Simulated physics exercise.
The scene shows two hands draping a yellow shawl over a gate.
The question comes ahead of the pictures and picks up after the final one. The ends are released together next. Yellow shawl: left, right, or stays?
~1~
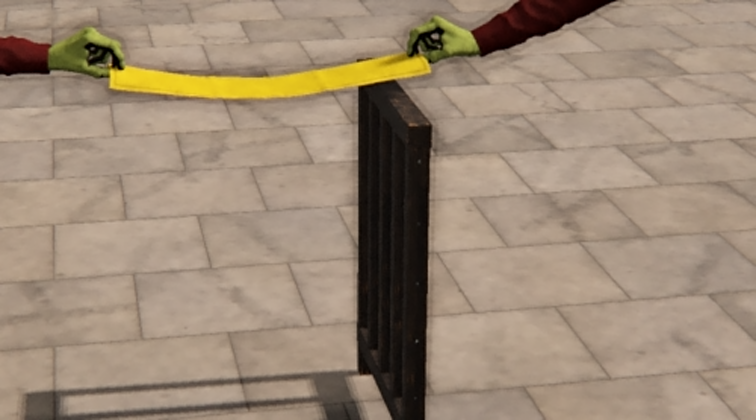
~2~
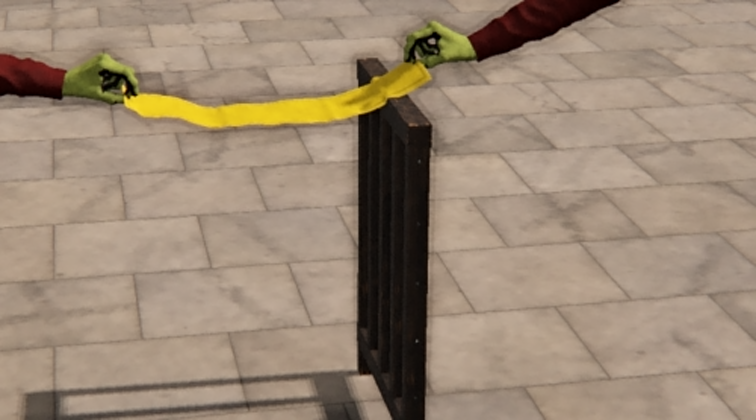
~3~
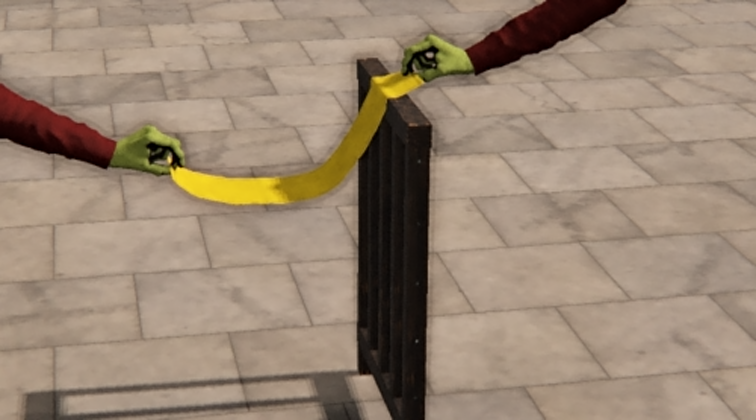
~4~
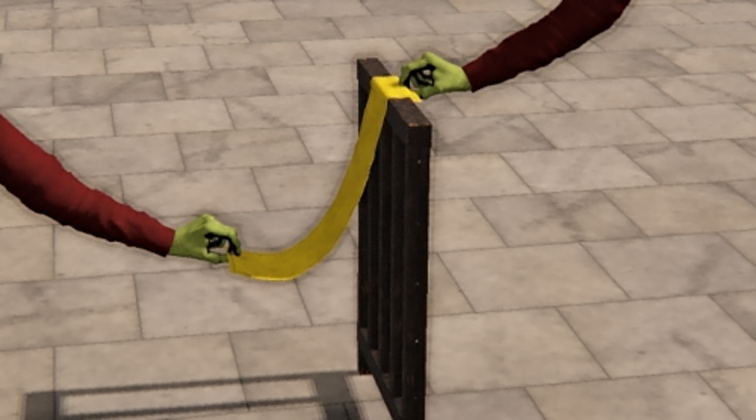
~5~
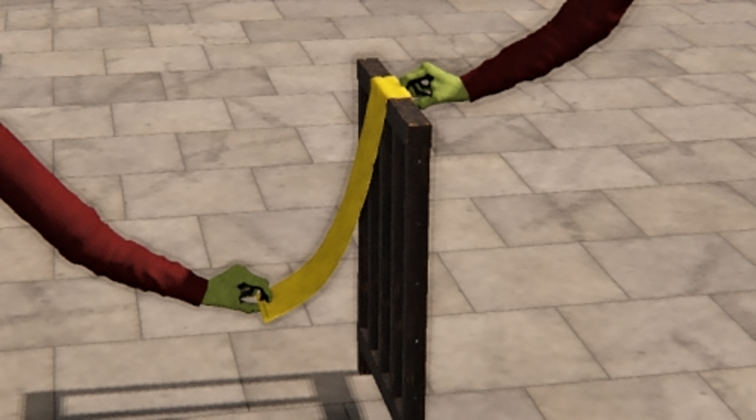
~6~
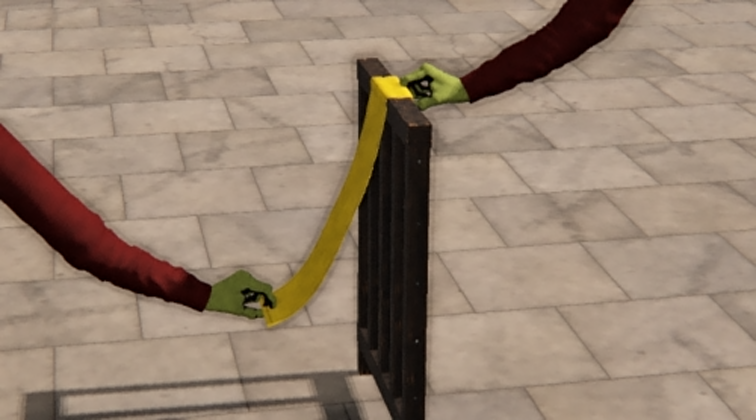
I think it is going to spill over to the left.
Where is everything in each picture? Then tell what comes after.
In the first picture, left end (116, 89); right end (425, 74); top of the gate (420, 130).
In the second picture, left end (131, 109); right end (426, 82).
In the third picture, left end (176, 184); right end (419, 87); top of the gate (420, 130).
In the fourth picture, left end (235, 274); right end (415, 101).
In the fifth picture, left end (271, 321); right end (415, 109).
In the sixth picture, left end (273, 325); right end (415, 109); far more of it on the left.
Then, 0.30 s later than the last view, shawl clear of the top and falling near (338, 277).
Then, 0.52 s later than the last view, shawl in a heap on the floor.
Finally, shawl in a heap on the floor. The yellow shawl slips off to the left.
